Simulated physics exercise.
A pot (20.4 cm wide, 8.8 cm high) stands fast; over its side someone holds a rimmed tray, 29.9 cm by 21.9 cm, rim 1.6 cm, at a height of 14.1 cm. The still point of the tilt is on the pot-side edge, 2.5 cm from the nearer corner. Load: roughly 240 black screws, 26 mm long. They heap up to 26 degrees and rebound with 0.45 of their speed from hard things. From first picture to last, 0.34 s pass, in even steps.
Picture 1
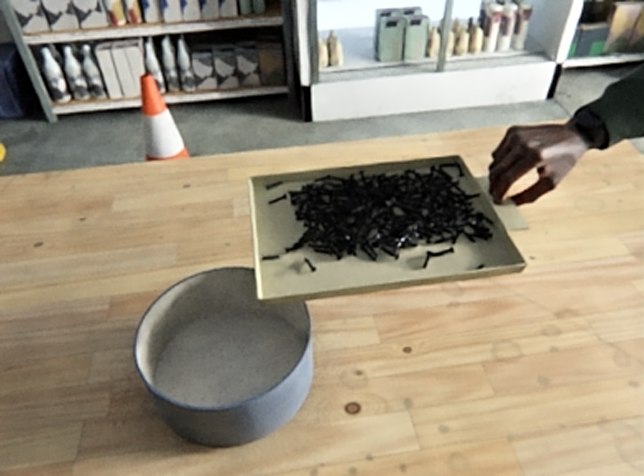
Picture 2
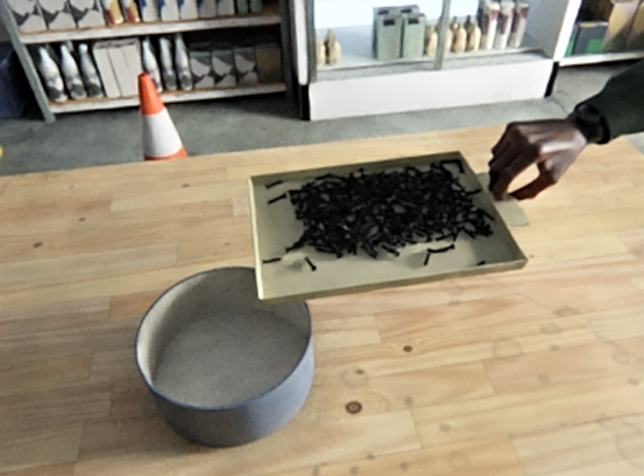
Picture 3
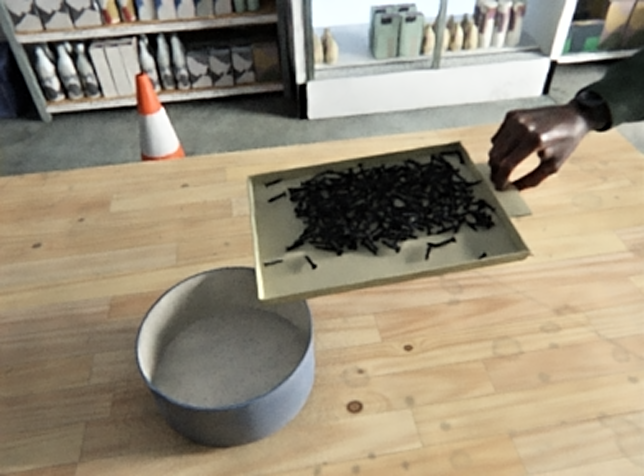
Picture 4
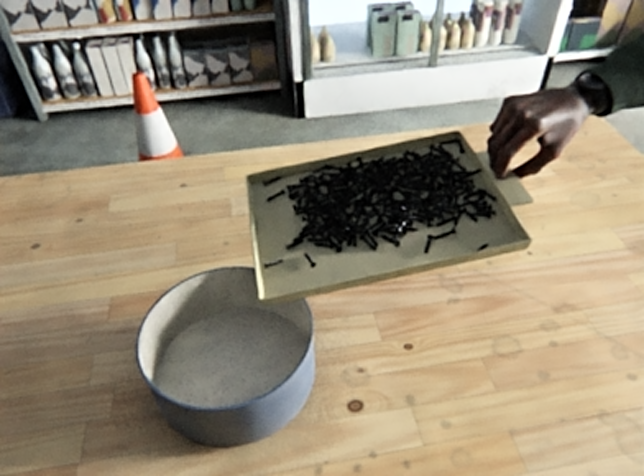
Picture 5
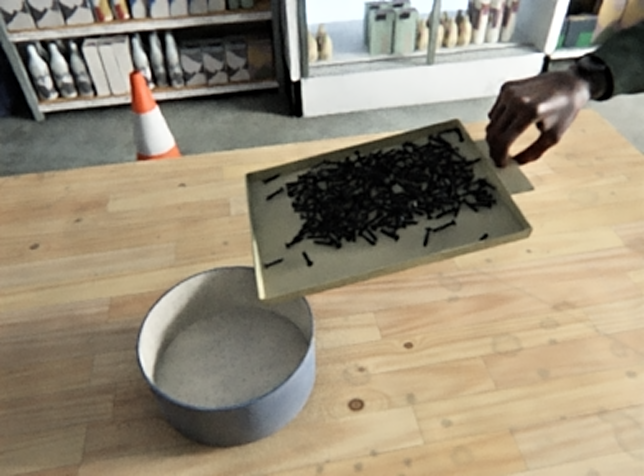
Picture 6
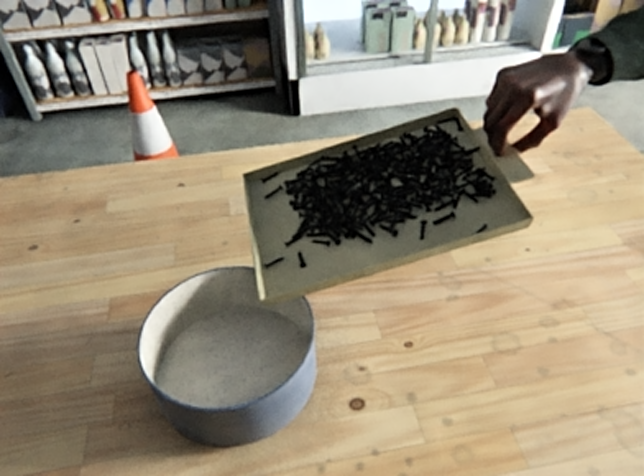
The clip shows a hand holding a rimmed tray of small black screws above a wooden table, its left side over a round grey pot, then gradually raising the right side so the tray slants gently down toward the pot.
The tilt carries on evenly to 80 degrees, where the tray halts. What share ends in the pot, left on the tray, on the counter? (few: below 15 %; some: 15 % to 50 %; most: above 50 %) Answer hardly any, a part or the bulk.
Pot: The bulk, tray: Hardly any, counter: A part.
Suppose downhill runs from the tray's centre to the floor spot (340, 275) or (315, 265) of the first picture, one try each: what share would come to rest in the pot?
Some 75 and 95 per cent.
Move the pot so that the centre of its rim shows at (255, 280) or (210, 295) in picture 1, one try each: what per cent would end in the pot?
About 80 and 75 per cent.
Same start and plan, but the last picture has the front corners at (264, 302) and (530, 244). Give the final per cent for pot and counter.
Pot 60, counter 40.
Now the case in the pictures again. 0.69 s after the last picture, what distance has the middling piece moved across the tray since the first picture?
Roughly 13 cm.
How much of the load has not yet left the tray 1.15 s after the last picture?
Roughly 75 per cent.
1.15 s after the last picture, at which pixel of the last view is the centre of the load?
At about (245, 232).
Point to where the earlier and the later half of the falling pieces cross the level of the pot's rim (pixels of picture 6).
First near (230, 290), later near (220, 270).
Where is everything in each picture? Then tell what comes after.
The first picture shows tray tilt 0 degrees, front corners at (260, 296) and (525, 263); middle of the pieces at (380, 214); pot at (224, 329).
The second picture shows tray tilt 1 degrees, front corners at (261, 296) and (526, 259); middle of the pieces at (380, 212).
The third picture shows tray tilt 3 degrees, front corners at (262, 297) and (528, 250), lowest corner left front; middle of the pieces at (380, 207).
The fourth picture shows tray tilt 7 degrees, front corners at (261, 297) and (529, 238), lowest corner left front; middle of the pieces at (380, 201).
The fifth picture shows tray tilt 10 degrees, front corners at (261, 297) and (530, 227), lowest corner left front; middle of the pieces at (379, 195).
The sixth picture shows tray tilt 13 degrees, front corners at (261, 298) and (530, 216), lowest corner left front; middle of the pieces at (377, 189); pot at (227, 329).
Then, 0.69 s after the last picture, tilt 44 degrees; the tray holds 100 %, the pot 0 %.
Then, 1.15 s after the last picture, tilt 65 degrees; the tray holds 75 %, the pot 20 %.
Then, 1.69 s after the last picture, tilt 80 degrees; the tray holds 15 %, the pot 50 %.
In the end, pot 60 %, tray 5 %, counter 35 %.
